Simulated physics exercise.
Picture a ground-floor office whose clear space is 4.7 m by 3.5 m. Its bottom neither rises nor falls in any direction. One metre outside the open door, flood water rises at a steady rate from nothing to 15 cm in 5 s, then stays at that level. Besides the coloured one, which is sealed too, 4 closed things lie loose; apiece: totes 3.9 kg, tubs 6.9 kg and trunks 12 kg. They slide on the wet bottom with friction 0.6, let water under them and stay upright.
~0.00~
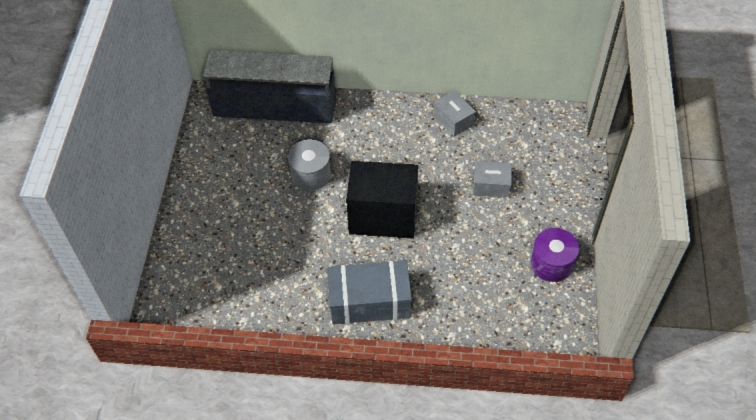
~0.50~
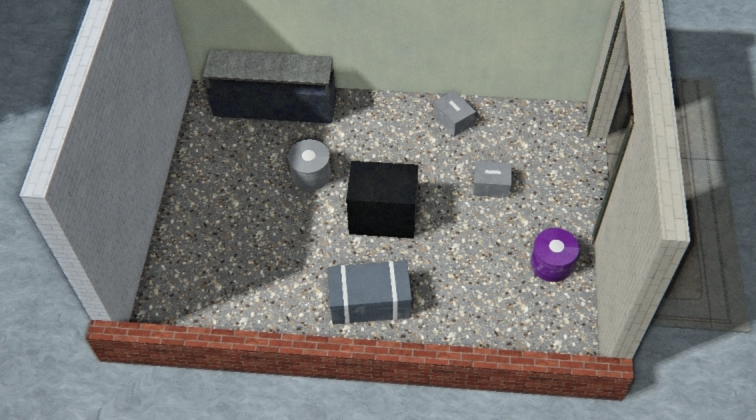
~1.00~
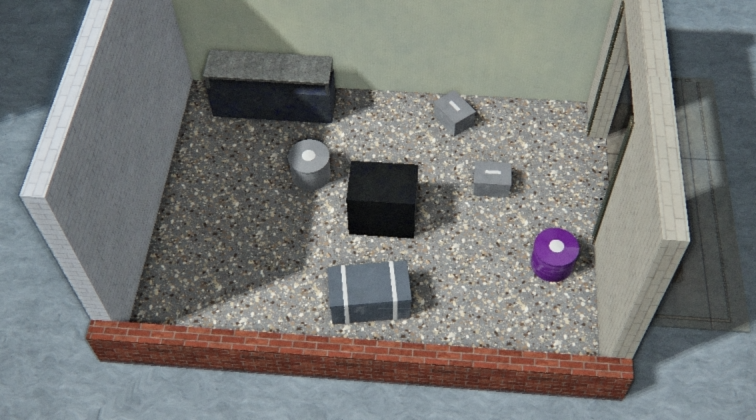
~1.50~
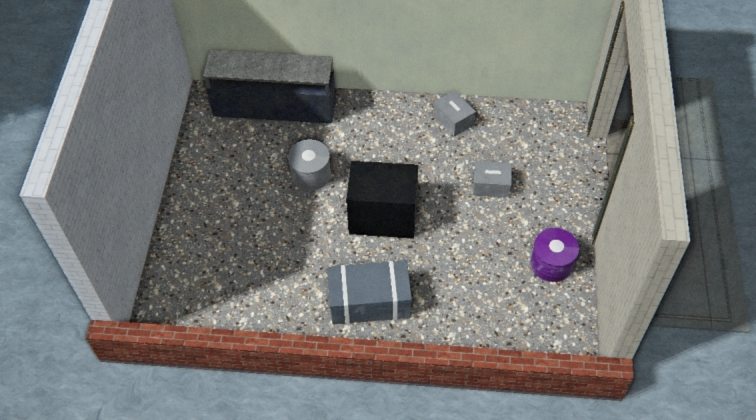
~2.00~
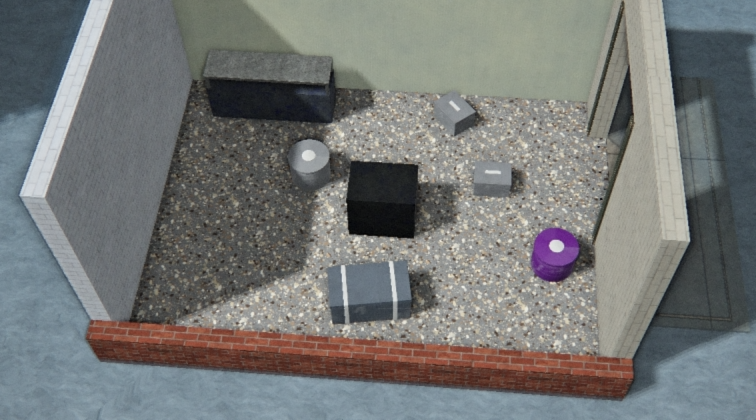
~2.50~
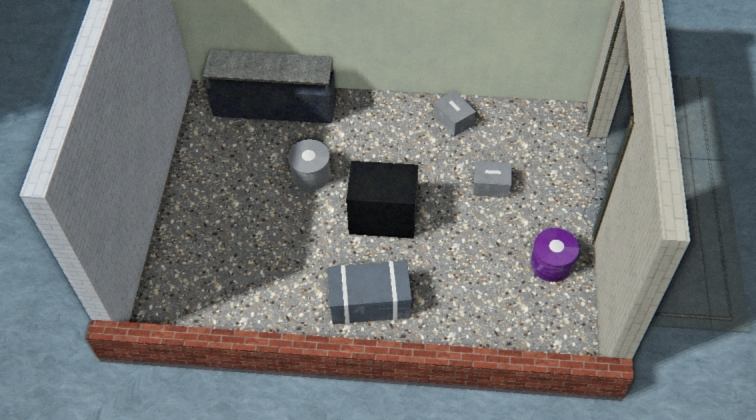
In this clip, a purple tub, a grey tub, a black block and several grey boxes sit on a speckled floor inside a walled enclosure, and none of them moves while the ground outside turns from grey to bluish.
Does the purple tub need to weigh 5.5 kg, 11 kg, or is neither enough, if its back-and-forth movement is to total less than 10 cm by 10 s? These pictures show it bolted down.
Extra weight is not needed.
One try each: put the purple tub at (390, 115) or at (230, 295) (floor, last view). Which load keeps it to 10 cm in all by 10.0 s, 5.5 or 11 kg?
The first try gives failure with both; the second gives success with both.
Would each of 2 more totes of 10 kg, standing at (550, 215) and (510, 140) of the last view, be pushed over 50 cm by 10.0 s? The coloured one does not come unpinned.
Result, in order - exceeds it; exceeds it.
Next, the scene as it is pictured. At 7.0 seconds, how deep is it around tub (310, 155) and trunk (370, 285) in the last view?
Roughly 2 and 3 cm.
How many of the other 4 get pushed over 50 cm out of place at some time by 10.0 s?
3.
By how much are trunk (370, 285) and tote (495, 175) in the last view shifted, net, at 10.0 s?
Respectively 30 and 350 centimetres.
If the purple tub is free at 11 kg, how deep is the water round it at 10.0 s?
Depth: Approx. 3 cm.
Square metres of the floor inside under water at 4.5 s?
Wet: Near 3.0 m2.
After 3.5 s the purple tub would be 0 cm from its start with 5.5 kg and 0 cm from its start with 11 kg; 0 cm of water round it then.
After 4.5 s the purple tub would be 0 cm from its start with 5.5 kg and 0 cm from its start with 11 kg; 0 cm of water round it then.
After 7.0 s the purple tub would be 0 cm from its start with 5.5 kg and 0 cm from its start with 11 kg; 2 cm of water round it then.
After 10.0 s the purple tub would be 1 cm from its start with 5.5 kg and 0 cm from its start with 11 kg; 3 cm of water round it then.
